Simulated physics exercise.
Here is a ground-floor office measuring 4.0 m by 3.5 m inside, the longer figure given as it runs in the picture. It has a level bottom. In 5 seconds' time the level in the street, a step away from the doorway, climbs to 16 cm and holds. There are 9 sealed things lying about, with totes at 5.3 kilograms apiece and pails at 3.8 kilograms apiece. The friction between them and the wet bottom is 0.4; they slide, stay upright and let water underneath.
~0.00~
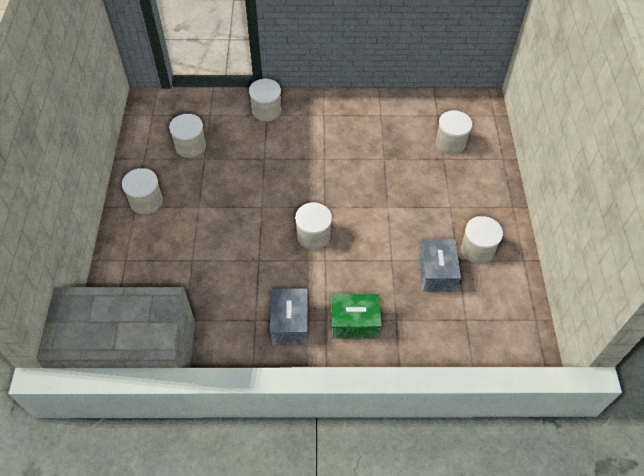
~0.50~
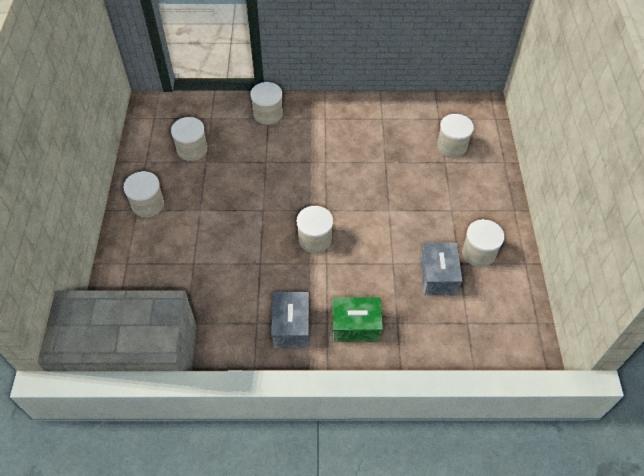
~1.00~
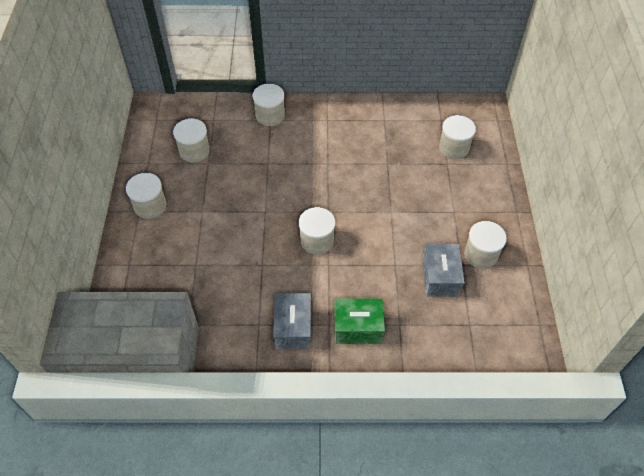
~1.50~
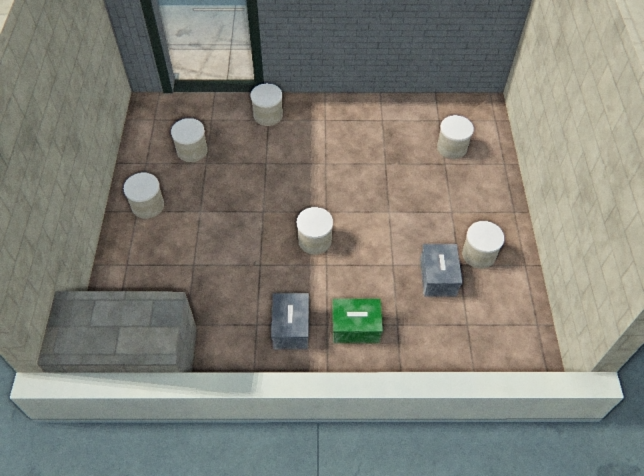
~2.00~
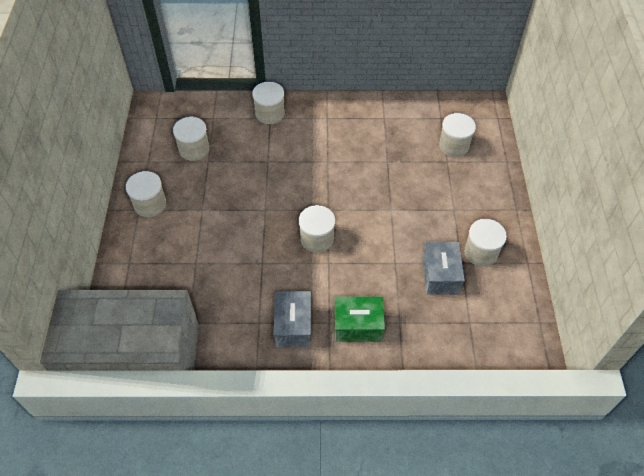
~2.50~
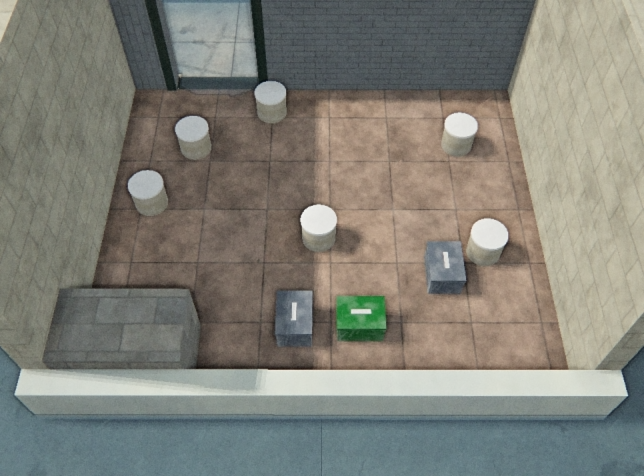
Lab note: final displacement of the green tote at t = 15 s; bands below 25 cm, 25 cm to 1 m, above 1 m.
It is pushed well off.
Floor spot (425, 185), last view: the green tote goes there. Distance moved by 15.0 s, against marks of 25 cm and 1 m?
In that run it wanders a bit.
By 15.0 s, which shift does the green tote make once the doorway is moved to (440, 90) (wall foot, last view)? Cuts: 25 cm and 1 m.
The green tote covers a long distance.
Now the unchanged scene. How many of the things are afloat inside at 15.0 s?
9.
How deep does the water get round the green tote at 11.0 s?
Around 6 cm.
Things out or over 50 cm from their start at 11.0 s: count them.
By that time the total stands at 4.
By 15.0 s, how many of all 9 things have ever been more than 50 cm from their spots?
It adds up to 8.
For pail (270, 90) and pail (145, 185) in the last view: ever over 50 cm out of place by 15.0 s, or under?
The first is smaller and the second greater.
After 3.5 s the green tote is near (361, 312), 0.0 m from its start, aground; 0 afloat.
After 6.8 s the green tote is near (361, 312), 0.0 m from its start, aground; 1 afloat.
After 11.0 s the green tote is near (535, 283), 1.5 m from its start, afloat; 4 afloat.
After 15.0 s the green tote is near (440, 86), 2.8 m from its start, afloat; 9 afloat.
